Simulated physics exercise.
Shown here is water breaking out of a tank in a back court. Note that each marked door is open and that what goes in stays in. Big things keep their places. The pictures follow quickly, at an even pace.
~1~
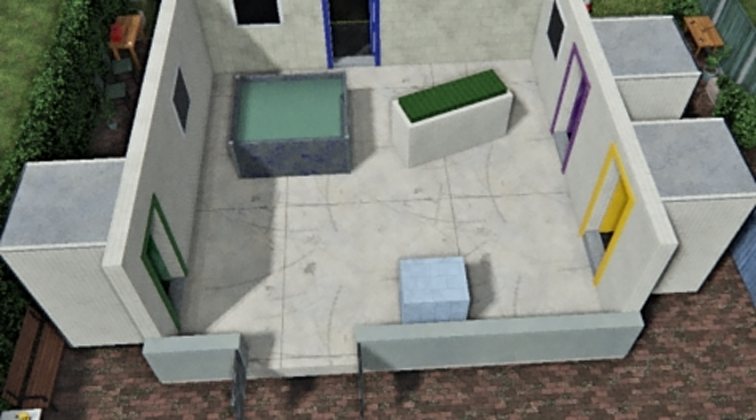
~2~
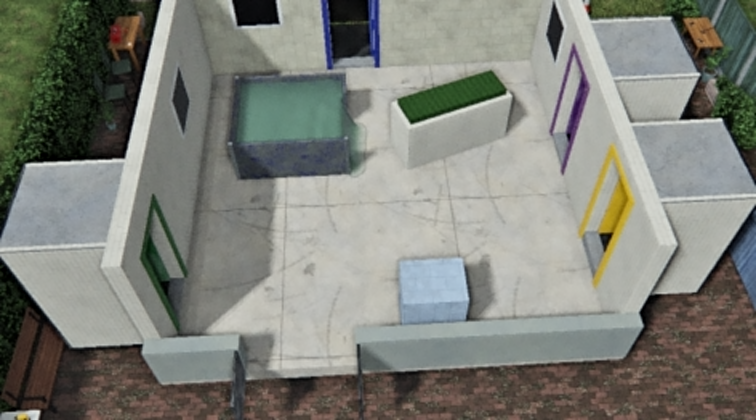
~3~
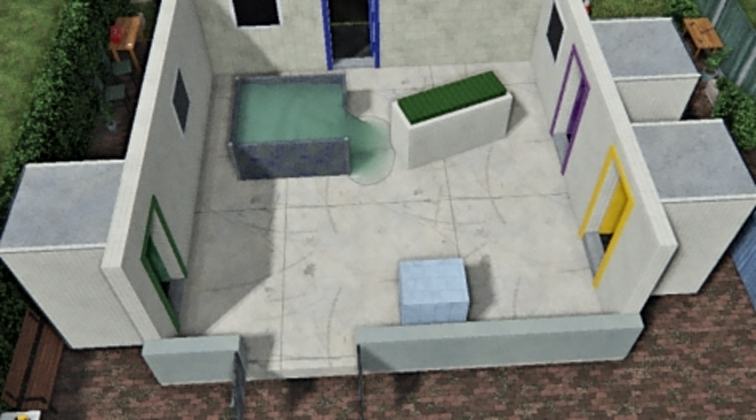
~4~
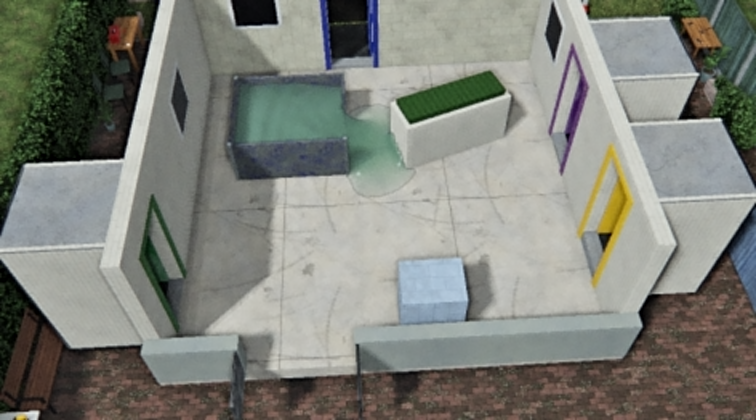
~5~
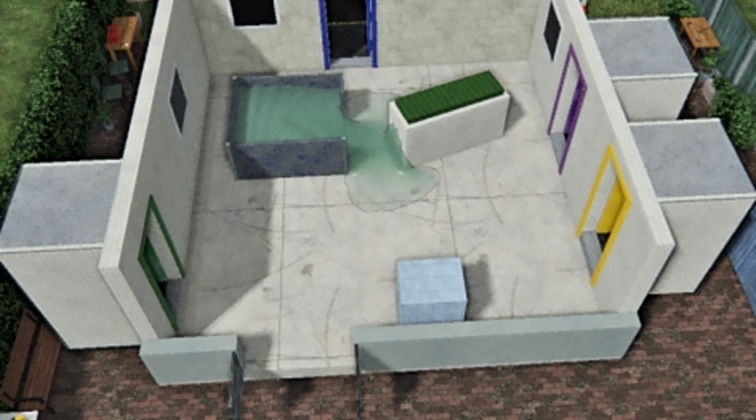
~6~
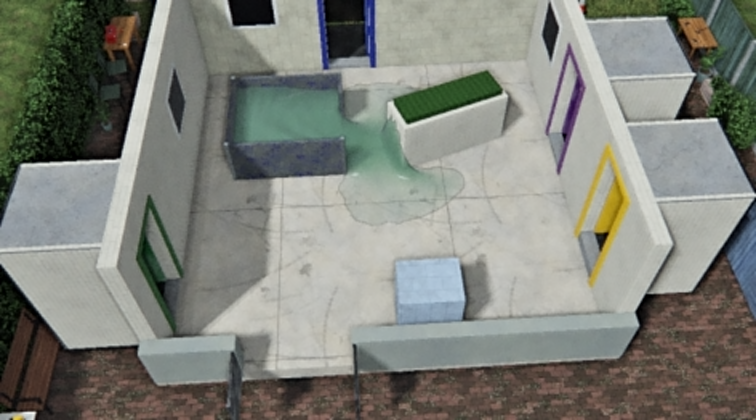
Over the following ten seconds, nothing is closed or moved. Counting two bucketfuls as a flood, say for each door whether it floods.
Result: The purple door is going to let through no more than allowed, the blue door is going to let through no more than allowed, the green door is going to let through more than allowed, the yellow door is going to let through no more than allowed.
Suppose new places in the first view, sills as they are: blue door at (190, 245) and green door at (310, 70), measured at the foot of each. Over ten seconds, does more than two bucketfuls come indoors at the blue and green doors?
Check: Blue one comes out below / green one comes out below.
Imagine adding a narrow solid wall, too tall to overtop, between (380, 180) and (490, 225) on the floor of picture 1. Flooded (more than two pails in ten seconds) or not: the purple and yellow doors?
Outcome: Purple crosses the threshold; yellow remains below the limit.
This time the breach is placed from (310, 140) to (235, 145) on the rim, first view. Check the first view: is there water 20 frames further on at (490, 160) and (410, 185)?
In the order asked, I get still bare for the first and still bare for the second.
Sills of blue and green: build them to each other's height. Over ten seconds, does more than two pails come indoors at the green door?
Note: Green door remains short of it.
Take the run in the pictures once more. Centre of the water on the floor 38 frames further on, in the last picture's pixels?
I'd put my finger on (428, 193).
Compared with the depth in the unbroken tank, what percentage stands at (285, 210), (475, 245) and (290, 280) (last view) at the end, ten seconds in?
I'd say around 2 per cent, then 8 per cent, then 4 per cent.
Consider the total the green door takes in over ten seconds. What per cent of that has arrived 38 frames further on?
Result: 0 % of the ten-second total.
A moment on, water covers 30 % of the floor; the purple door not reached, the blue door wet at the sill, nothing in, the green door not reached, the yellow door not reached.
Next, water covers 50 % of the floor; the purple door not reached, the blue door wet at the sill, nothing in, the green door not reached, the yellow door wet at the sill, nothing in.
Then, water covers 60 % of the floor; the purple door wet at the sill, nothing in, the blue door wet at the sill, nothing in, the green door not reached, the yellow door wet at the sill, nothing in.
Later, water covers 70 % of the floor; the purple door wet at the sill, nothing in, the blue door wet at the sill, nothing in, the green door not reached, the yellow door wet at the sill, nothing in.
In the end, water covers 95 % of the floor; the purple door wet at the sill, nothing in, the blue door wet at the sill, nothing in, the green door over two buckets in, the yellow door wet at the sill, nothing in.
